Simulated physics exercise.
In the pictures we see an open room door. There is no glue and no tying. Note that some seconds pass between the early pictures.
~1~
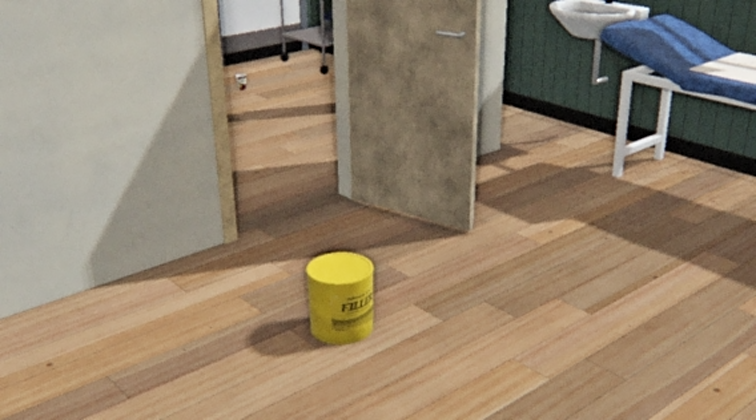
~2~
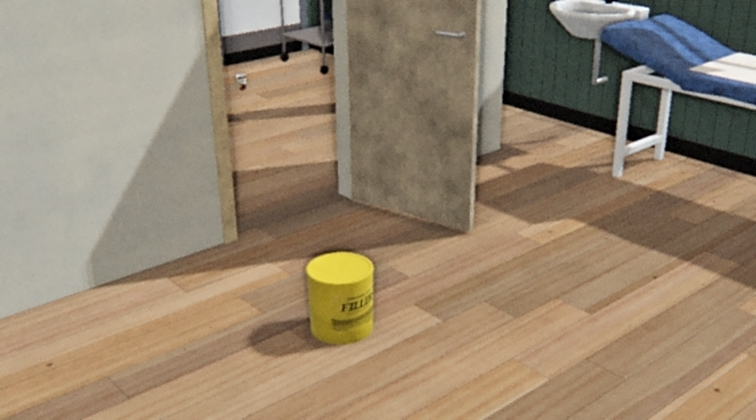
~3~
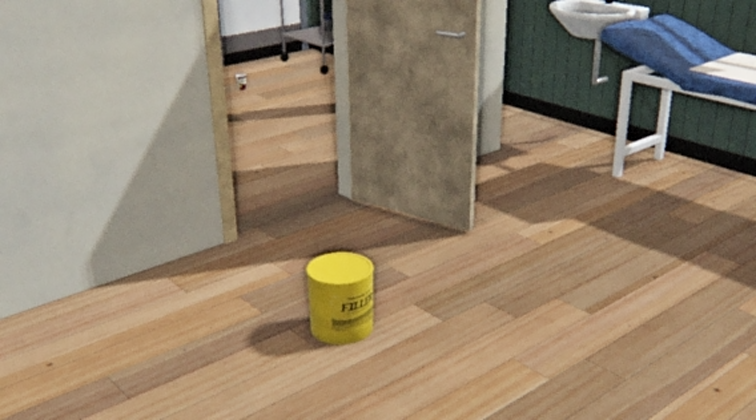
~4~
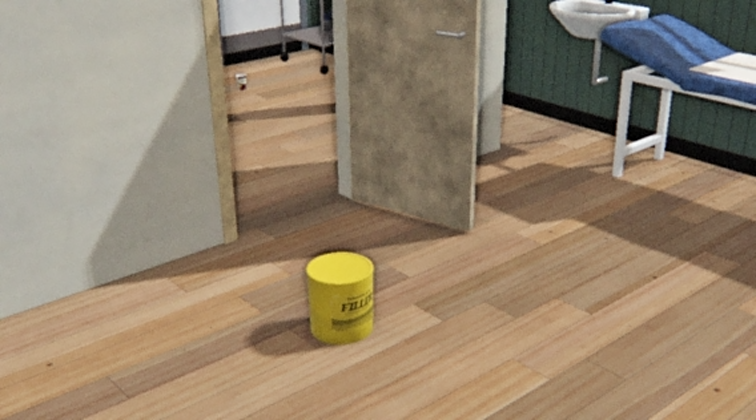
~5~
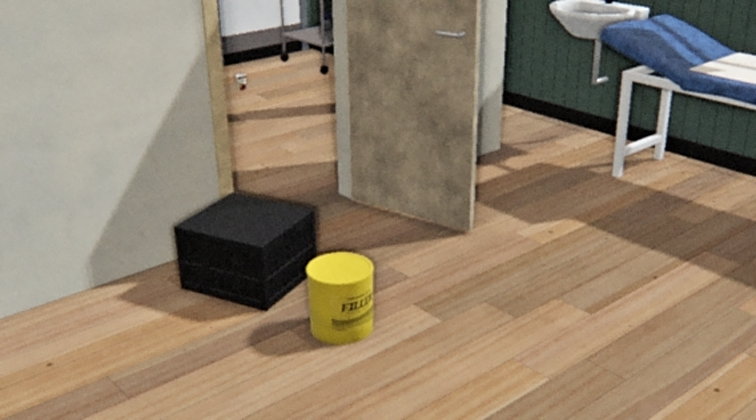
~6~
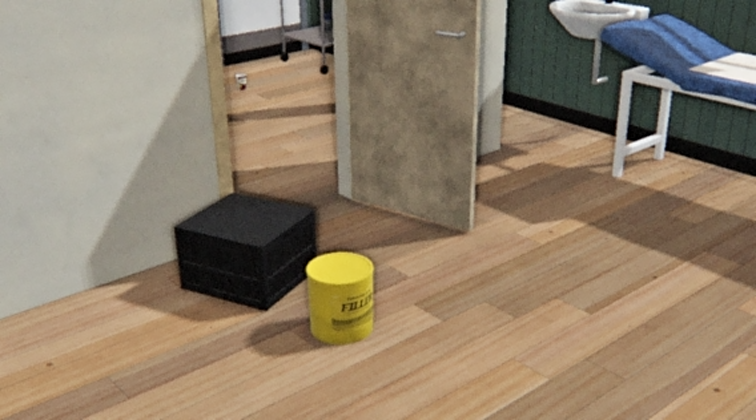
A black box suddenly appears just left of a still yellow pail near an open door.
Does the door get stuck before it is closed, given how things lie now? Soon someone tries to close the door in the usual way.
The door ends up closed.
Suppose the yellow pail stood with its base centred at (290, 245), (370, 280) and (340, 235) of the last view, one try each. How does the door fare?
The door is obstructed in the first try, meets the jamb in the second and is obstructed in the third.
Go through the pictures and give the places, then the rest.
Door wide open and still; yellow pail (341, 298), in the first picture.
Door wide open and still; yellow pail (341, 298), in the second picture.
Door wide open and still; yellow pail (341, 298), in the third picture.
Door wide open and still; yellow pail (341, 298), in the fourth picture.
Door wide open and still; yellow pail (341, 298), in the fifth picture.
Door wide open and still; black chest (248, 249); yellow pail (341, 298), in the sixth picture.
Then, 1.30 s on from there, door at 70°.
Then, 2.30 s on from there, door at 32°.
In the end, door at 0°; both unmoved. At the end, from the last picture's camera, black chest near (248, 249).
